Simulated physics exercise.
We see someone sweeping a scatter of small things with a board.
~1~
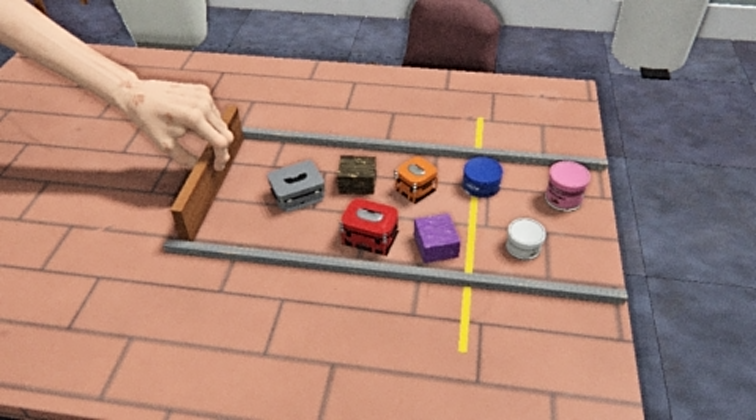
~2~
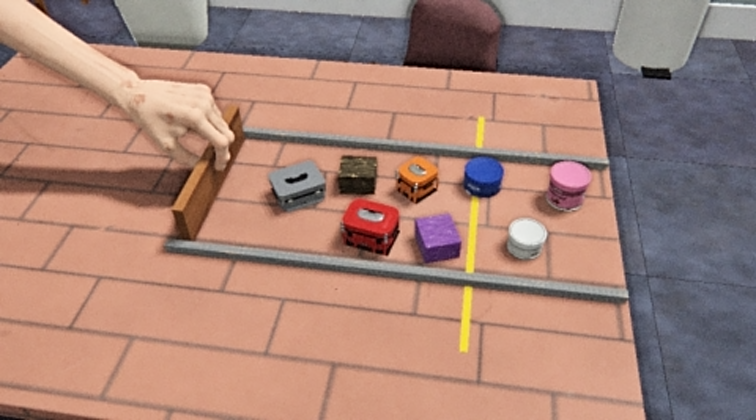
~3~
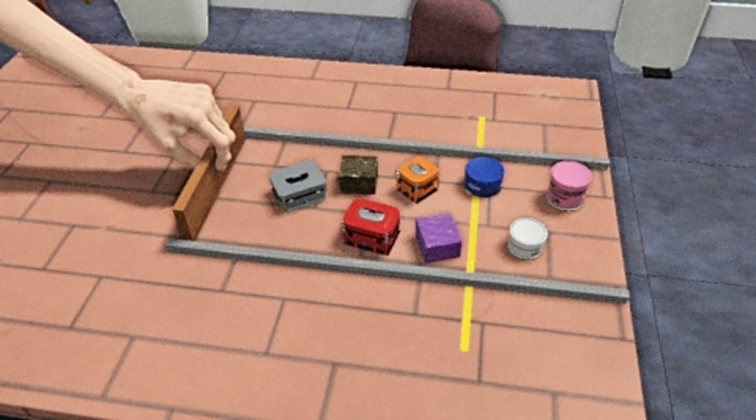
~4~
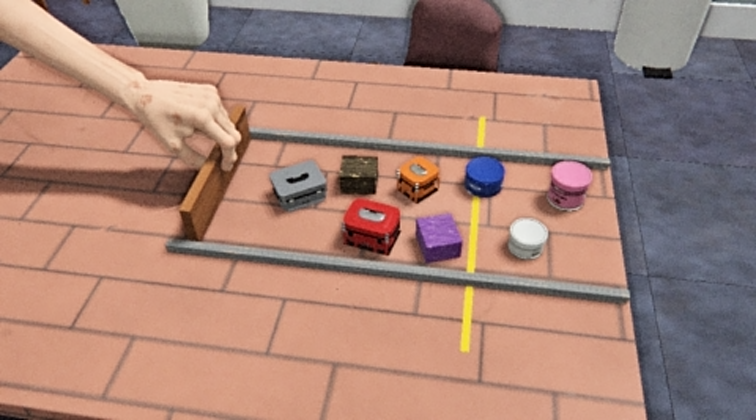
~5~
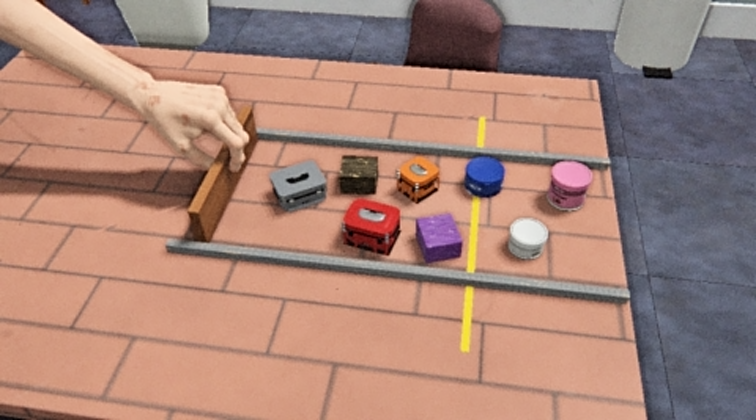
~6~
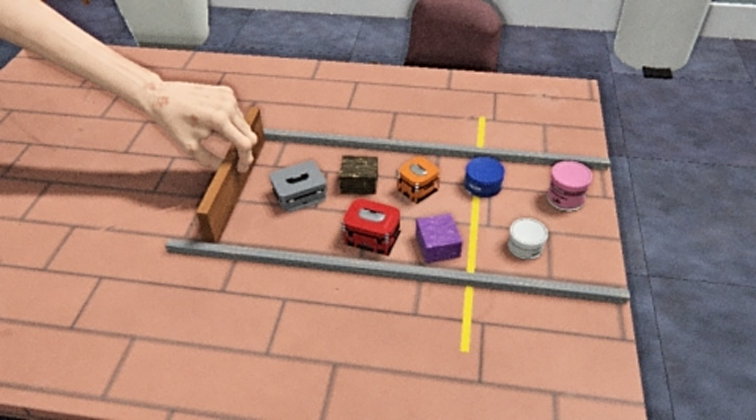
Wooden board in a person's hand sliding slightly right between grey rails, toward small cases, blocks and tubs that stay still.
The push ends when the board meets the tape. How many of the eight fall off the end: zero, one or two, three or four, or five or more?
Outcome: The number that fall off is zero.
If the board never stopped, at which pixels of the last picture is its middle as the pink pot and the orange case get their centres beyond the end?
At (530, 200) for the pink pot; at (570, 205) for the orange case.
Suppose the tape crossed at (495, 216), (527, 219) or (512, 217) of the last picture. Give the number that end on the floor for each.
In that order 0, 1 and 0.
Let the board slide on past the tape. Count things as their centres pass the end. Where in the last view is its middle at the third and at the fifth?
About (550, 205), then (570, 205).
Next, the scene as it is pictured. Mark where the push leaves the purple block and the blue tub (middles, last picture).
Near (544, 245) and (530, 170).
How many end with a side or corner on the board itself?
It touches 3.
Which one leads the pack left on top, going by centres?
The white tin.
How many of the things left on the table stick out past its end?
Overhanging: 0.
Soon after, none off yet; pink pot at rest near (569, 187); white tin at rest near (527, 239); blue tub at rest near (484, 177).
Then, none off yet; pink pot at rest near (569, 187); white tin moving near (536, 240); blue tub moved about its own width near (512, 175).
At rest, the number that fall off is zero.
